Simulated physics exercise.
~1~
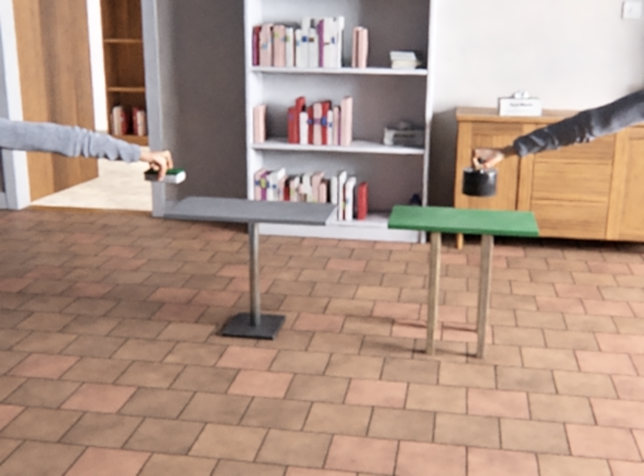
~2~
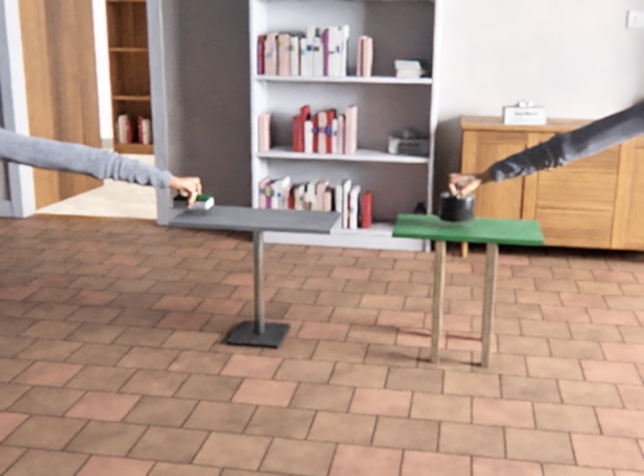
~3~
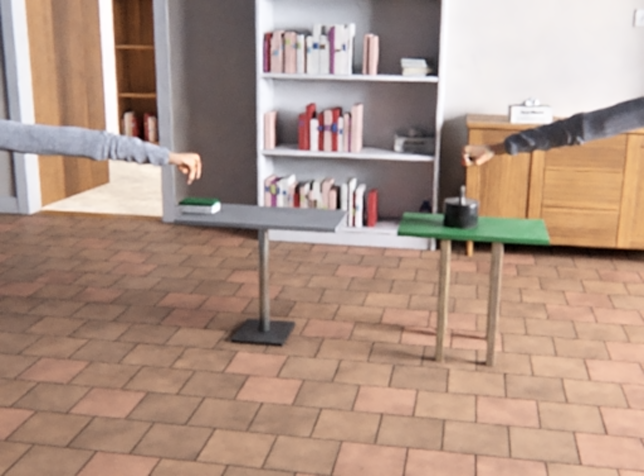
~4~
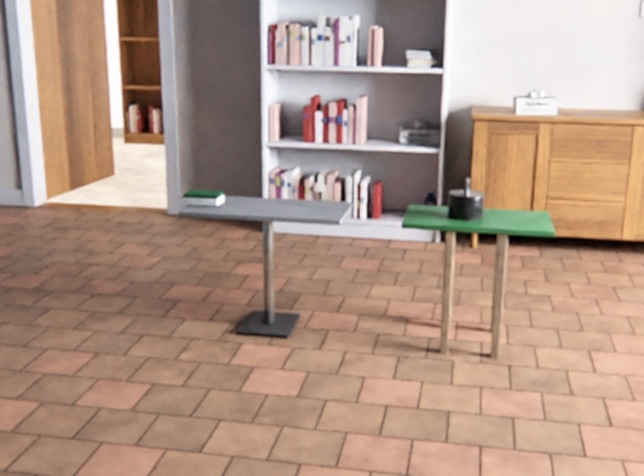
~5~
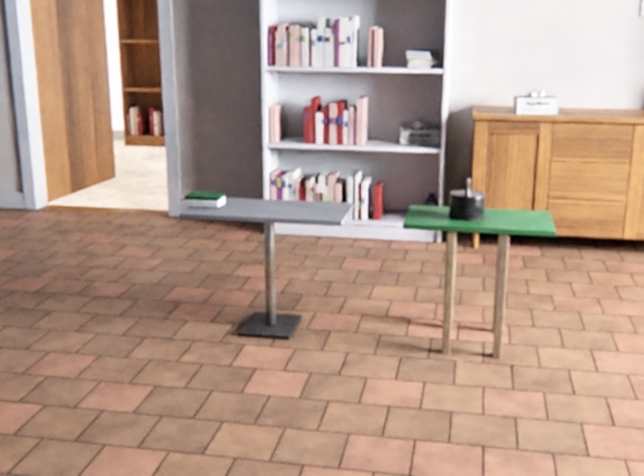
Two hands setting a green and white block on a grey stand and a dark pot-like object on a green trestle, both staying upright.
